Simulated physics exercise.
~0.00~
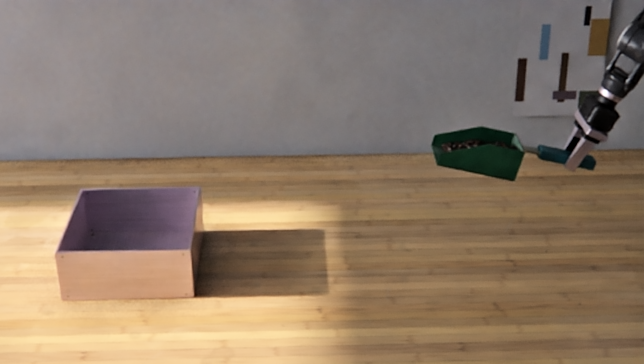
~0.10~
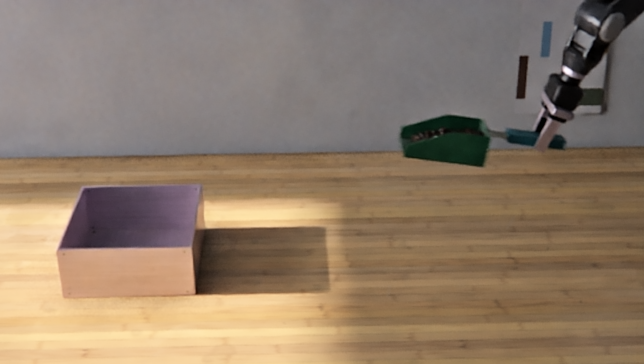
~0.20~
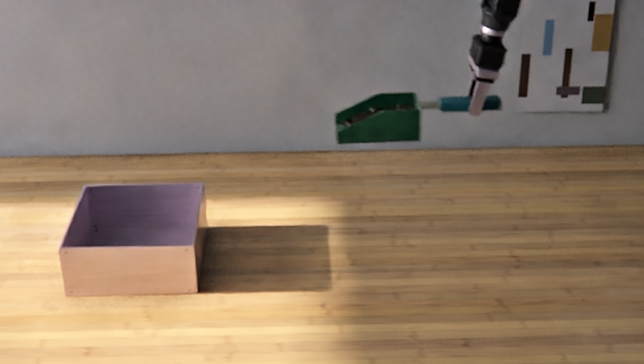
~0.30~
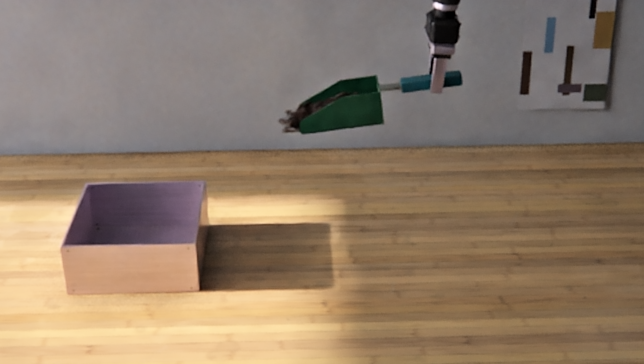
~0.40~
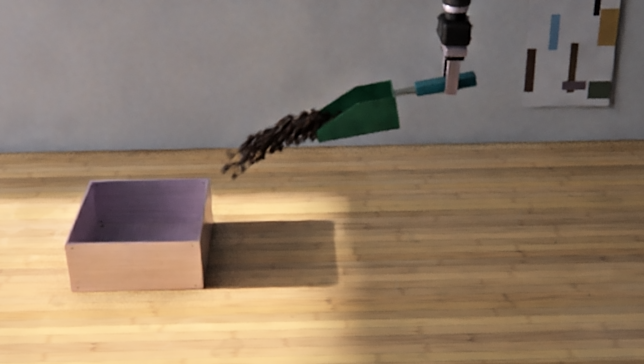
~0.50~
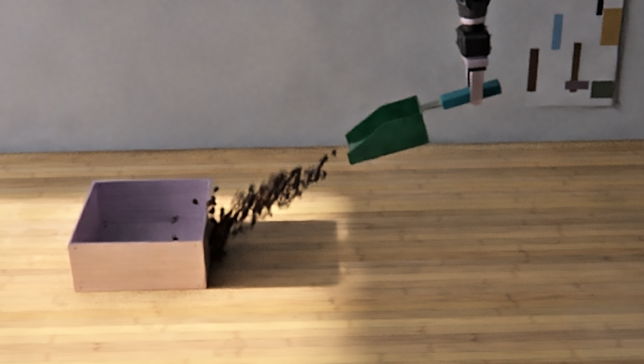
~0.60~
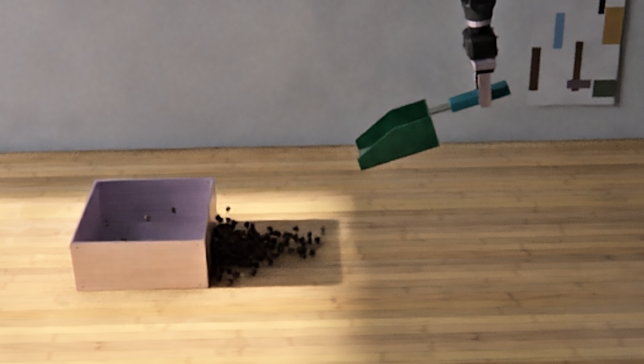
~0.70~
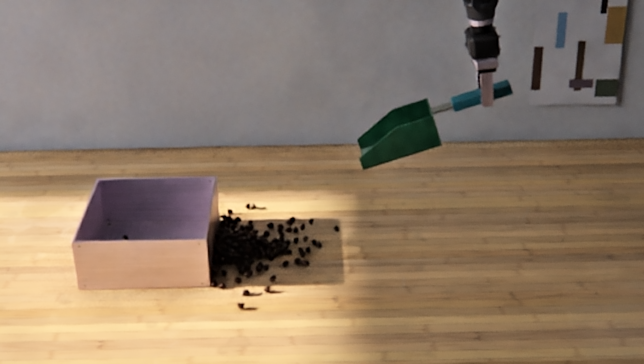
A robotic gripper holds a green scoop of small dark beans by its teal handle above a light wooden table, seen from the front and slightly above, with a grey wall behind. An open pinkish box with a purple interior sits at the left. The arm carries the scoop left, tipping its open end down until the beans begin sliding out. It then draws back to the right, tilting further, while the beans stream down toward the box's right side. Only a few land inside; nearly all scatter on the table beside it, and the emptied scoop stops, still tilted.
